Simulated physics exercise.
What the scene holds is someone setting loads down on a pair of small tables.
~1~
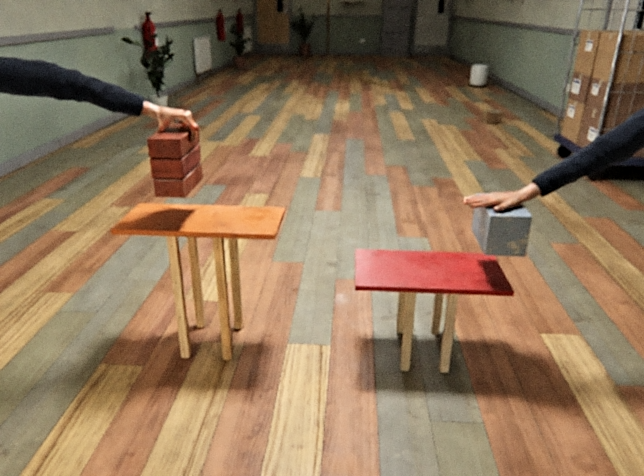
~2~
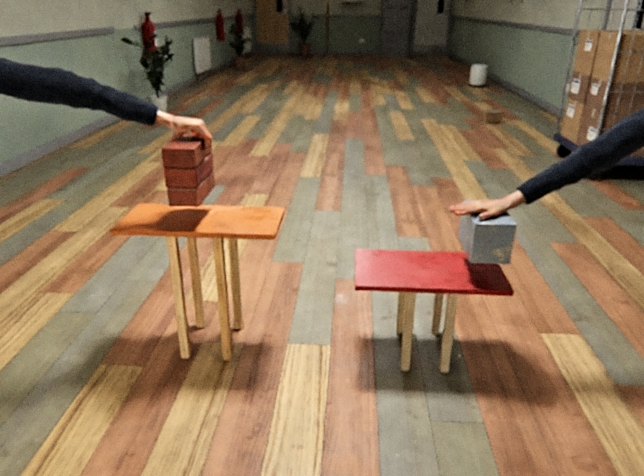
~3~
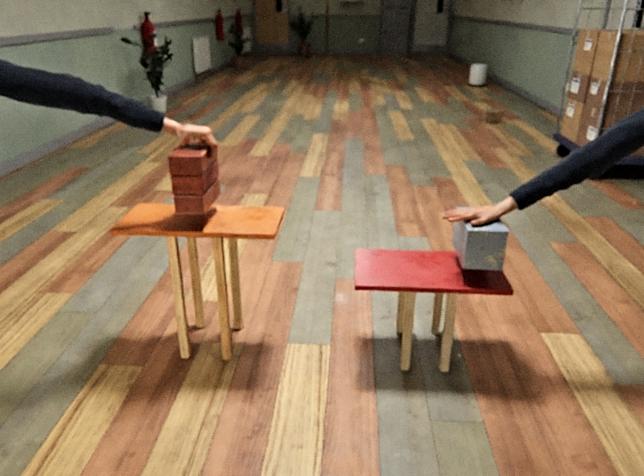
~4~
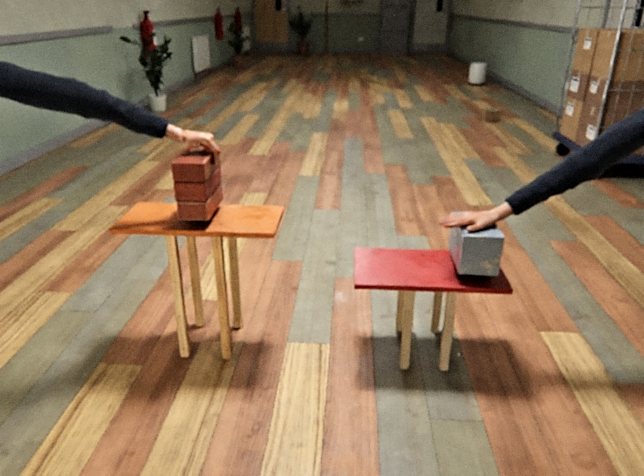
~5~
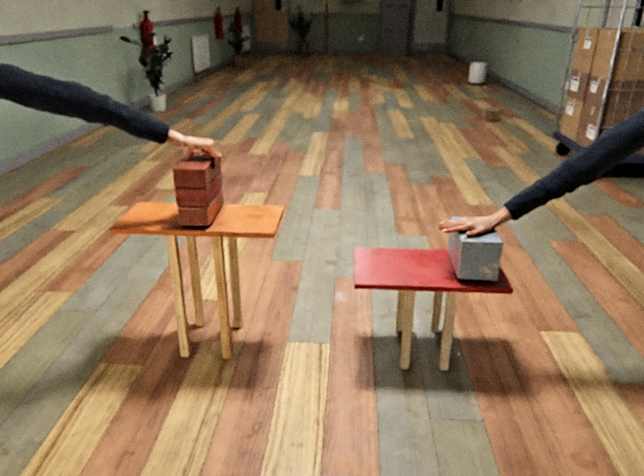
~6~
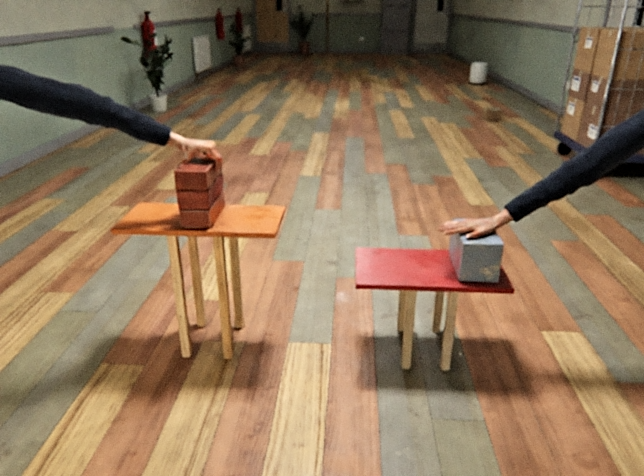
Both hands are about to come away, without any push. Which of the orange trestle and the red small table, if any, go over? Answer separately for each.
Outcome: The orange trestle stays put; the red small table goes over.
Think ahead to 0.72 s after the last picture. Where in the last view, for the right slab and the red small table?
The right slab around (564, 334); the red small table around (524, 296).
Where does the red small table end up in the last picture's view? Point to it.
Roughly (520, 297).
Then, 0.54 s later than the last frame, orange trestle at rest near (203, 220); red small table tilted by 27° near (476, 270).
Then, 0.72 s later than the last frame, orange trestle at rest near (203, 220); red small table tilted by 64° near (524, 296).
When it is over, the orange trestle stays flat on its feet, near (203, 220); the red small table tips up, near (520, 297).
